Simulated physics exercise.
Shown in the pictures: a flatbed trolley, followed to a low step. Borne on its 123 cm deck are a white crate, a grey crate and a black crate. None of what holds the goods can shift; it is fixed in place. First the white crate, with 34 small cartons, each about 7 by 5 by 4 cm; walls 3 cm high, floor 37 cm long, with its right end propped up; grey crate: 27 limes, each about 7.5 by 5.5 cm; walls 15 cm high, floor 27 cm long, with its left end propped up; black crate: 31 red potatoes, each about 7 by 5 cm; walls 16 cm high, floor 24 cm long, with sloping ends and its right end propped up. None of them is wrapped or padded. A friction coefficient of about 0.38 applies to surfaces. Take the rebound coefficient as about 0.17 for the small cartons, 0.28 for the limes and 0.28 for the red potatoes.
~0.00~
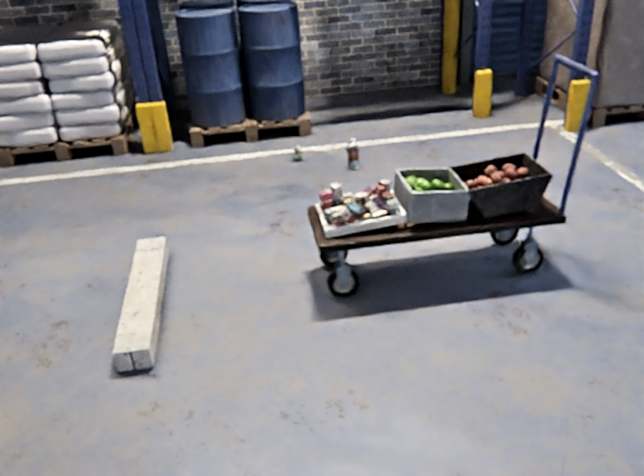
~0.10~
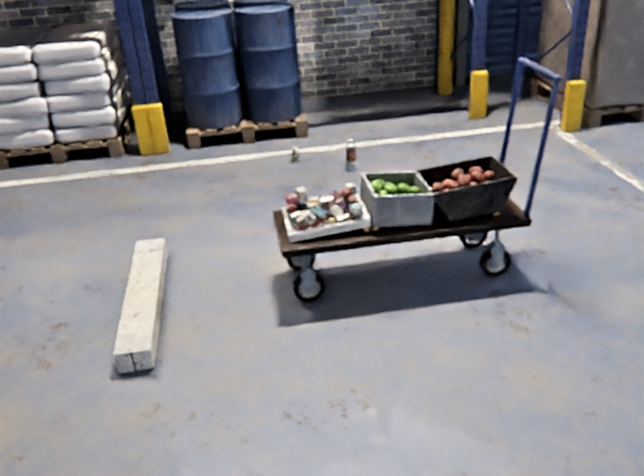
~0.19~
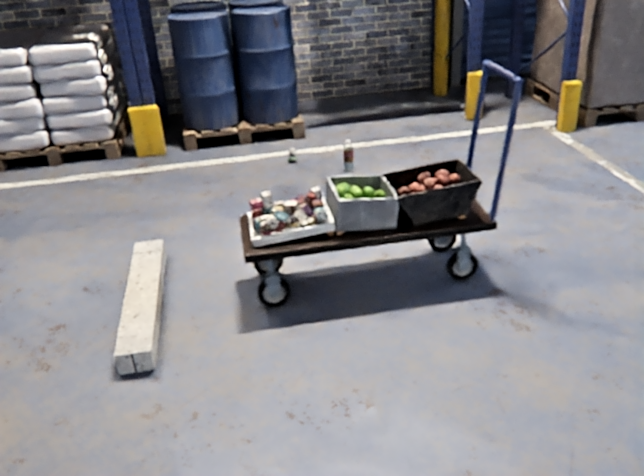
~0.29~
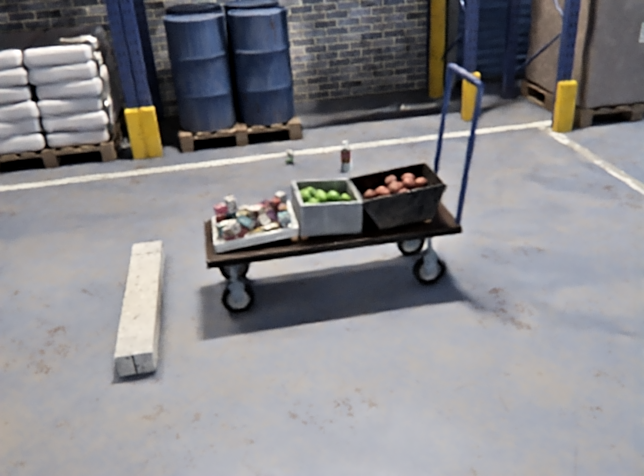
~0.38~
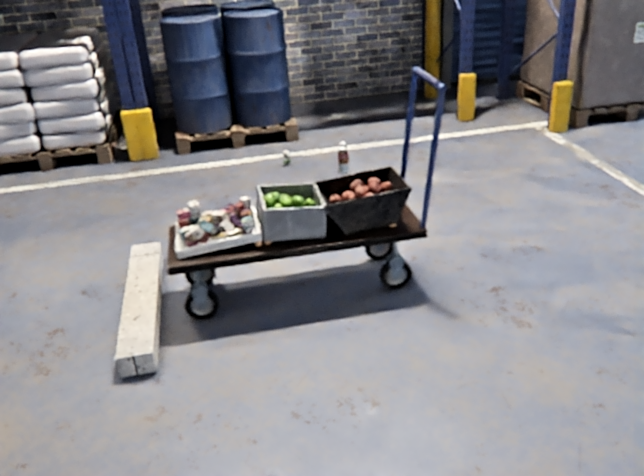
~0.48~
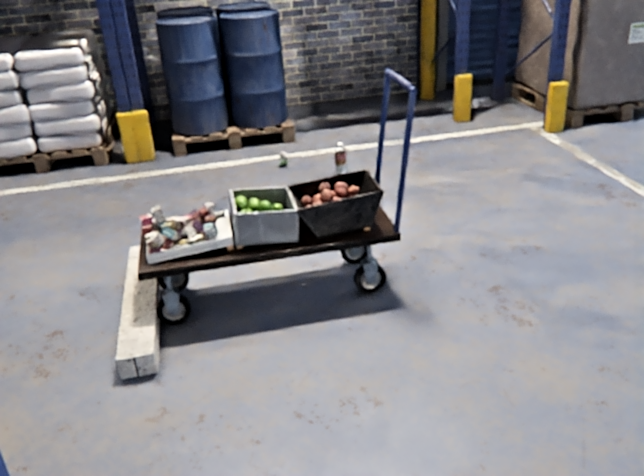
A flatbed trolley carrying a white crate of small cartons, a grey crate of green items and a black crate of red potatoes rolled left across the warehouse floor, up to a low step.
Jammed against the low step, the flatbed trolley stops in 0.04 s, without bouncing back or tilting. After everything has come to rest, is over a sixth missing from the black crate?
No, under a sixth is missing.
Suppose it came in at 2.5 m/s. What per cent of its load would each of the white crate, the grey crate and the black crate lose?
White crate 40 %, grey crate 0 %, black crate 10 %.
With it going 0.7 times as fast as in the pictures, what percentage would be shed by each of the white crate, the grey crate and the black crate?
In that case the white crate sheds 20 per cent, the grey crate 0 per cent and the black crate 0 per cent.
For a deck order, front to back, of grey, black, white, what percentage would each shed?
Then white crate 30, grey crate 0, black crate 0 per cent.
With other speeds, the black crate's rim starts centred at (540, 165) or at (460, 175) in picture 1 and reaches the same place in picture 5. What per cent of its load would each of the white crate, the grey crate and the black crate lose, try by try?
White crate 40 and 30, grey crate 0 and 0, black crate 10 and 0 per cent.
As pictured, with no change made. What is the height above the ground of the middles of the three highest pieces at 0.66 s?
About 54 cm.
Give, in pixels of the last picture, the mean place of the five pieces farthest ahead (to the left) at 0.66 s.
Roughly at (98, 271).
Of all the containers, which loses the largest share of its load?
It's the white crate.
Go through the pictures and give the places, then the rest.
In the first frame (we follow the rim corner now nearest the camera; the camera moves round a little), black crate at (469, 190); grey crate at (413, 192); 84 cm still to roll; nothing out yet.
In the second frame, black crate at (434, 193); grey crate at (377, 196); 66 cm still to roll.
In the third frame, black crate at (398, 197); grey crate at (341, 200); 49 cm still to roll.
In the fourth frame, black crate at (362, 201); grey crate at (304, 205); 31 cm still to roll.
In the fifth frame, black crate at (325, 206); grey crate at (266, 210); 13 cm still to roll.
In the sixth frame, black crate at (298, 210); grey crate at (237, 214); stopped; nothing out yet.
After 0.54 s, 4 of 34 out of the white crate, 0 of 27 out of the grey crate and 0 of 31 out of the black crate.
After 0.66 s, 11 of 34 out of the white crate, 0 of 27 out of the grey crate and 0 of 31 out of the black crate.
After 0.89 s, 11 of 34 out of the white crate, 0 of 27 out of the grey crate and 0 of 31 out of the black crate.
Final count (at 1.39 s), 12 of 34 out of the white crate, 0 of 27 out of the grey crate and 0 of 31 out of the black crate. Asked share, 0 of 31, 0 per cent.
